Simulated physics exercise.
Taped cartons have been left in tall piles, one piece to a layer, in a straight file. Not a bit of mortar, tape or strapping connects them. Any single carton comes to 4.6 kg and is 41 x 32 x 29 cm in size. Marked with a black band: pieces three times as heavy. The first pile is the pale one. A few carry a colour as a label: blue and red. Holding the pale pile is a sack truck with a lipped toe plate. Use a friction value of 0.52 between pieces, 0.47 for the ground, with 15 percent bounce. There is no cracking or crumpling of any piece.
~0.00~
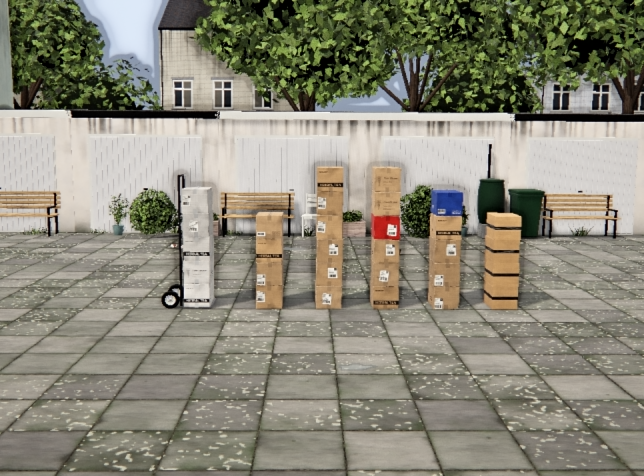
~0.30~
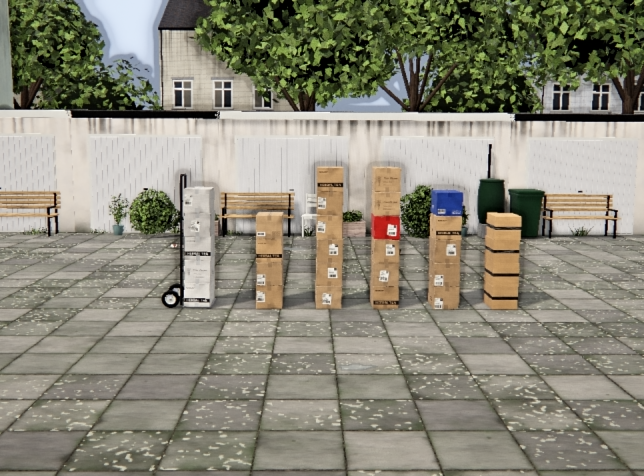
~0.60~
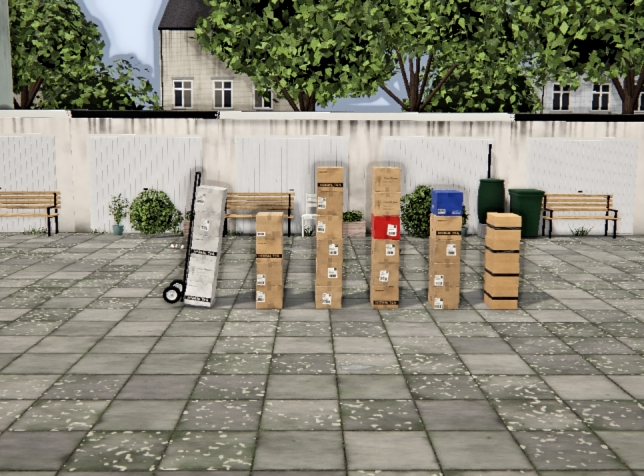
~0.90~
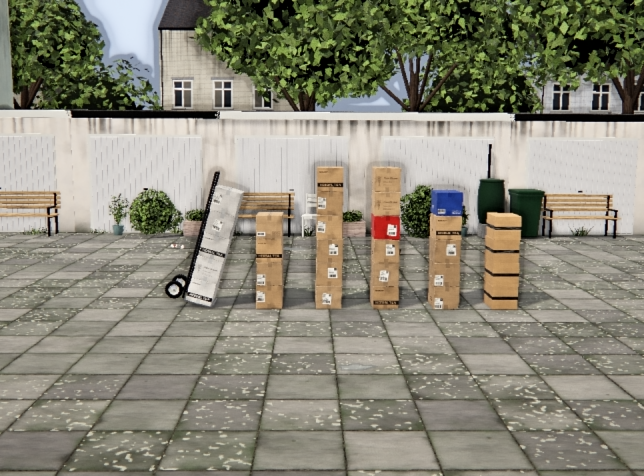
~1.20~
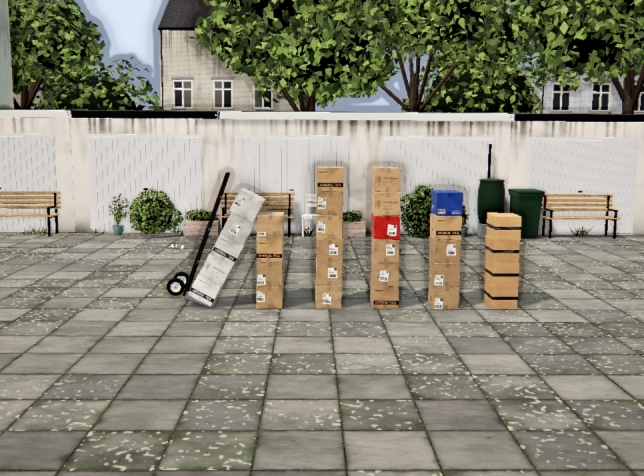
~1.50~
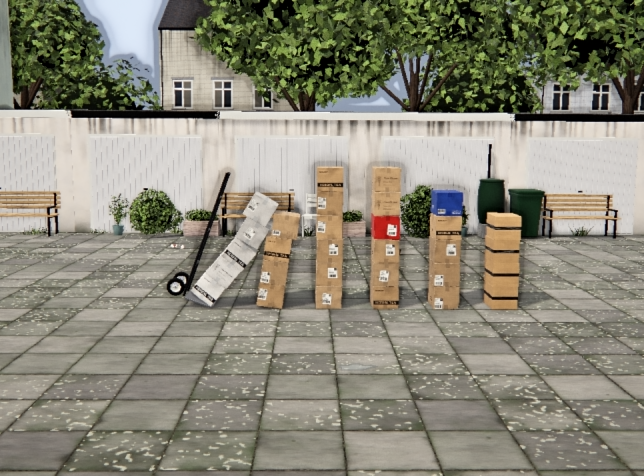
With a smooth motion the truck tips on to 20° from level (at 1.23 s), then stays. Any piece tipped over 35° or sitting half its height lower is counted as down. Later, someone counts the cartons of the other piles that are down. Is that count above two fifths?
Yes, it is above two fifths.
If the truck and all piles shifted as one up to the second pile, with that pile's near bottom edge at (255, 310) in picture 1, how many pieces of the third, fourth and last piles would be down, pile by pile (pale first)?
Pile by pile, you'd see third at 6, fourth at 6 and last at 4 down.
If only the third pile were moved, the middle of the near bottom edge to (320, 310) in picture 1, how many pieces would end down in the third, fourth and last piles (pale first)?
Down counts: Third 6, fourth 5, last 4.
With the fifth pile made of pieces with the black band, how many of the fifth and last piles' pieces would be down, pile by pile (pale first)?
In that case fifth 4, last 4.
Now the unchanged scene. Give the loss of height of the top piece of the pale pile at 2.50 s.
Some 50 centimetres.
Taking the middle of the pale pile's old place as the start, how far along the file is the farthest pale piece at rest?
Roughly 140 cm.
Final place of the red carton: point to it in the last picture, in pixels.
At about (465, 267).
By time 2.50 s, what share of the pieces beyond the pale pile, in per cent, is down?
By then 10 %.
After 2.50 s, 5 of the pale pile down; 3 of the 25 other cartons down; red carton 10° from how it stood.
After 3.64 s, 5 of the pale pile down; 17 of the 25 other cartons down; red carton 38° from how it stood, 36 cm lower; blue carton 23° from how it stood, 10 cm lower.
In the end (5.4 s), 5 of the pale pile down; 24 of the 25 other cartons down; blue carton on its side; red carton 43° from how it stood, 51 cm lower. That is 96 per cent. From the last view, middles, blue carton near (606, 293), red carton near (465, 267).
